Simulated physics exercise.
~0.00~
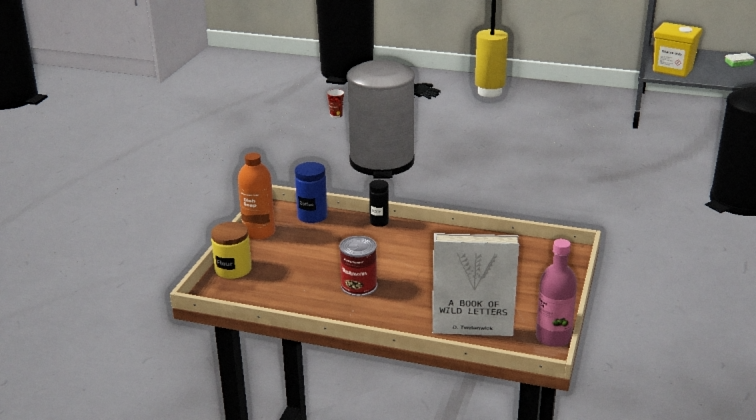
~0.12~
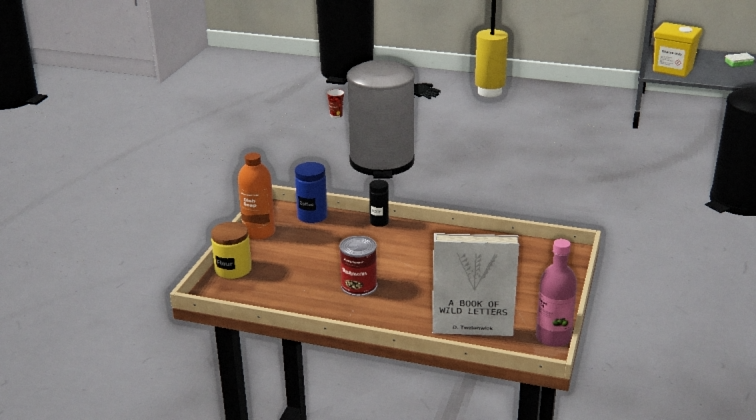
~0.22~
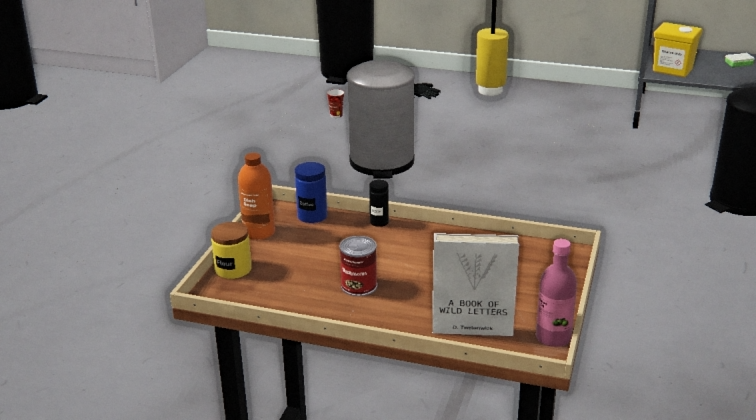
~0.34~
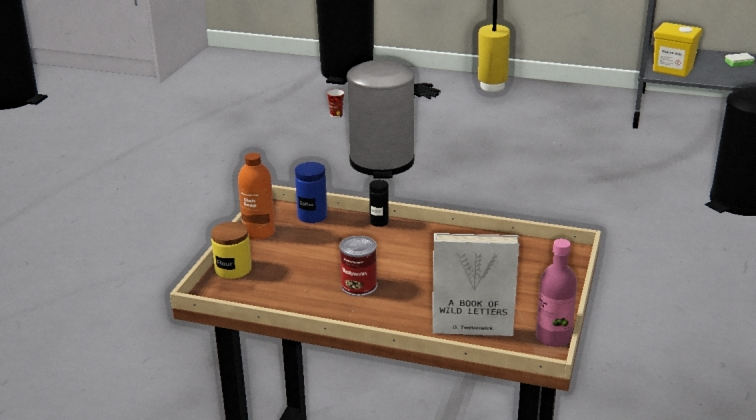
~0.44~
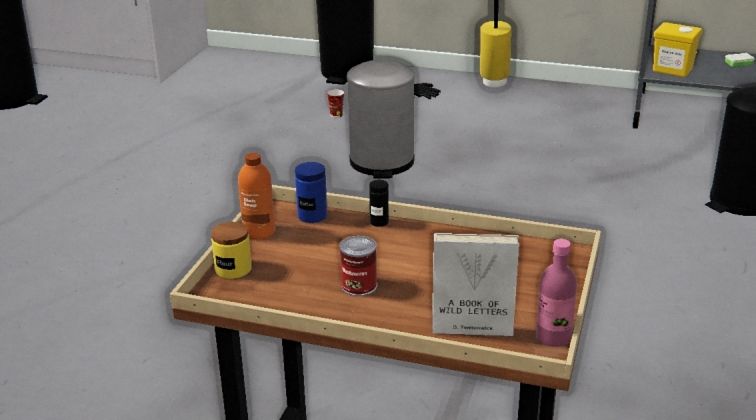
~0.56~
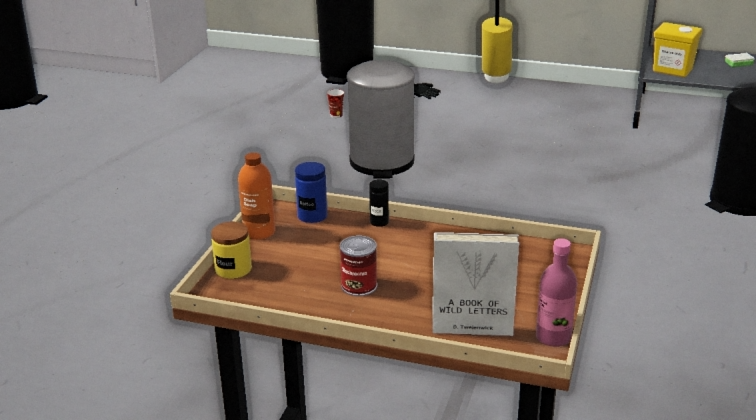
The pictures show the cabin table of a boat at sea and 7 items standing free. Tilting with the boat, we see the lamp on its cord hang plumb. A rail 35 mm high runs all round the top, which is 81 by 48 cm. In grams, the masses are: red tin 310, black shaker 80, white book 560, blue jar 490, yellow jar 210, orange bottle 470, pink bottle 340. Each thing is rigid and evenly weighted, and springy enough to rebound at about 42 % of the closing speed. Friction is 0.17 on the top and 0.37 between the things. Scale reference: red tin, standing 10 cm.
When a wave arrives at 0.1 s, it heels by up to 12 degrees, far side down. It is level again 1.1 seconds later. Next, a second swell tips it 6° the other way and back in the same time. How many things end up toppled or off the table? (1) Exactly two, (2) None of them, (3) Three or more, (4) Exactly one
Option 4: Exactly one.
After 0.86 s, floor tilted 8°, far side down; red tin moved 2 cm near (361, 261); white book 31° off its base; pink bottle moved 2 cm.
After 1.16 s, boat level; red tin moved 3 cm near (362, 260); white book on its side; pink bottle moved 3 cm.
In the end (2.8 s), toppled on the table, white book; the other 6 under 5 cm from the start. At the end, from the last picture's camera, red tin near (362, 260), black shaker near (381, 201).
